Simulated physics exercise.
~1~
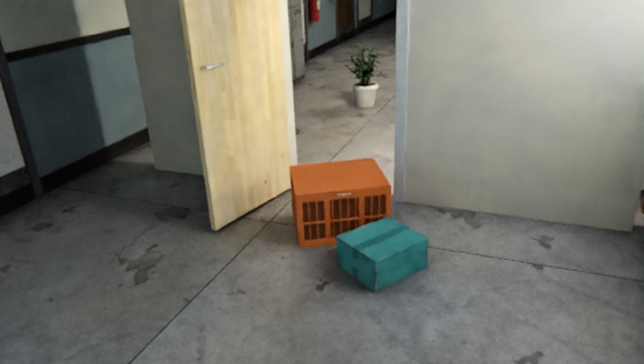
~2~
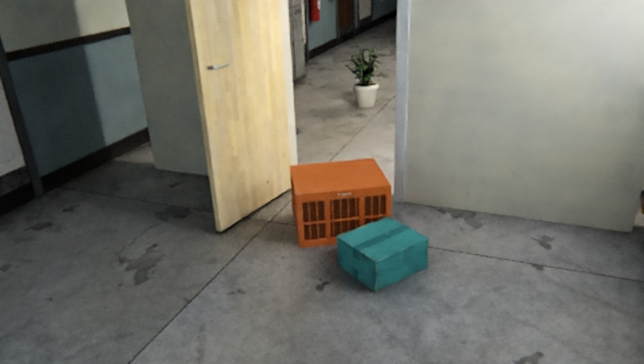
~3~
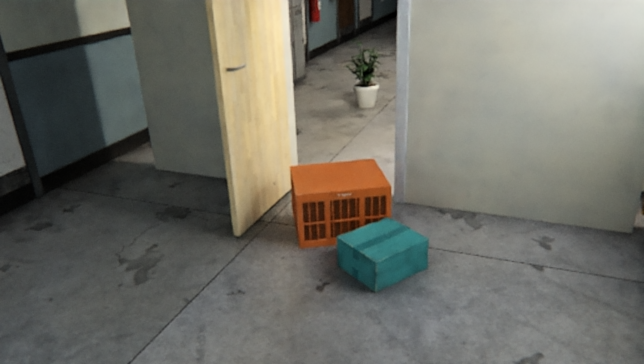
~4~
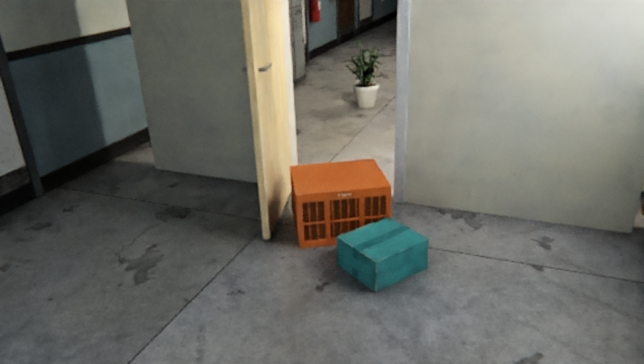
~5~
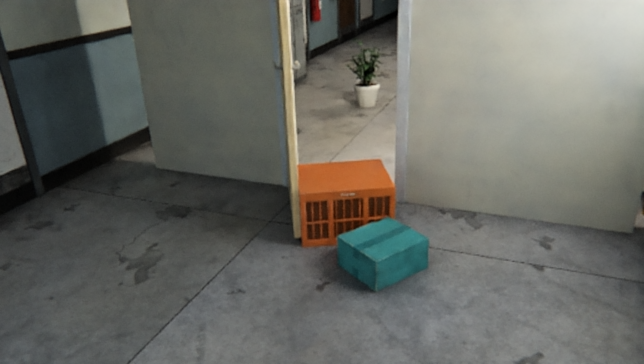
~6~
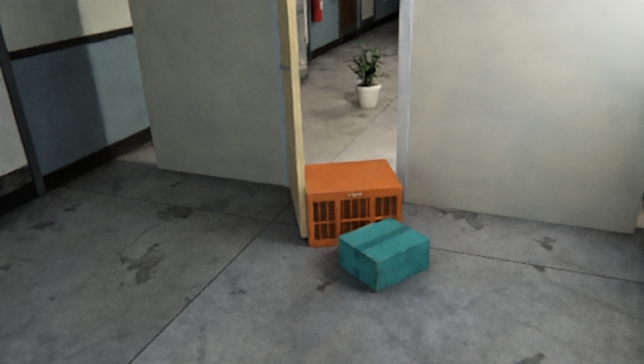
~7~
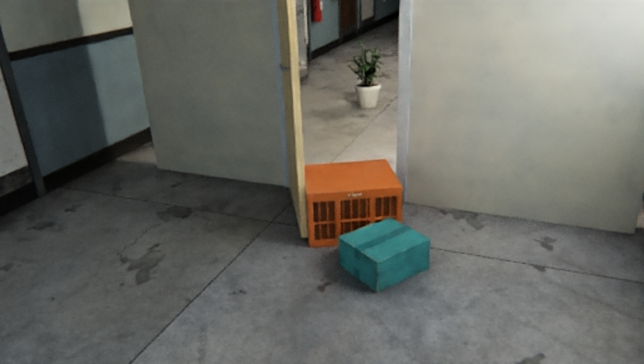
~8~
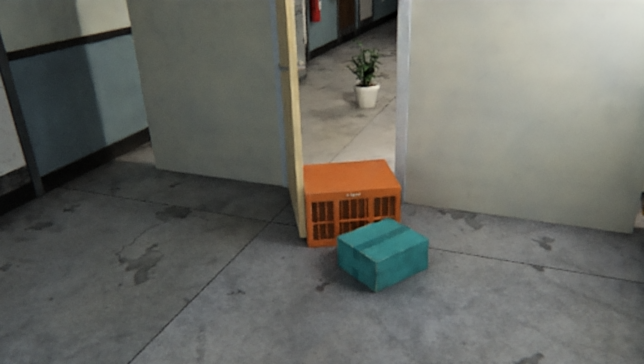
A wooden door swings toward the doorway, nudges an orange chest slightly right, and stops partly open.
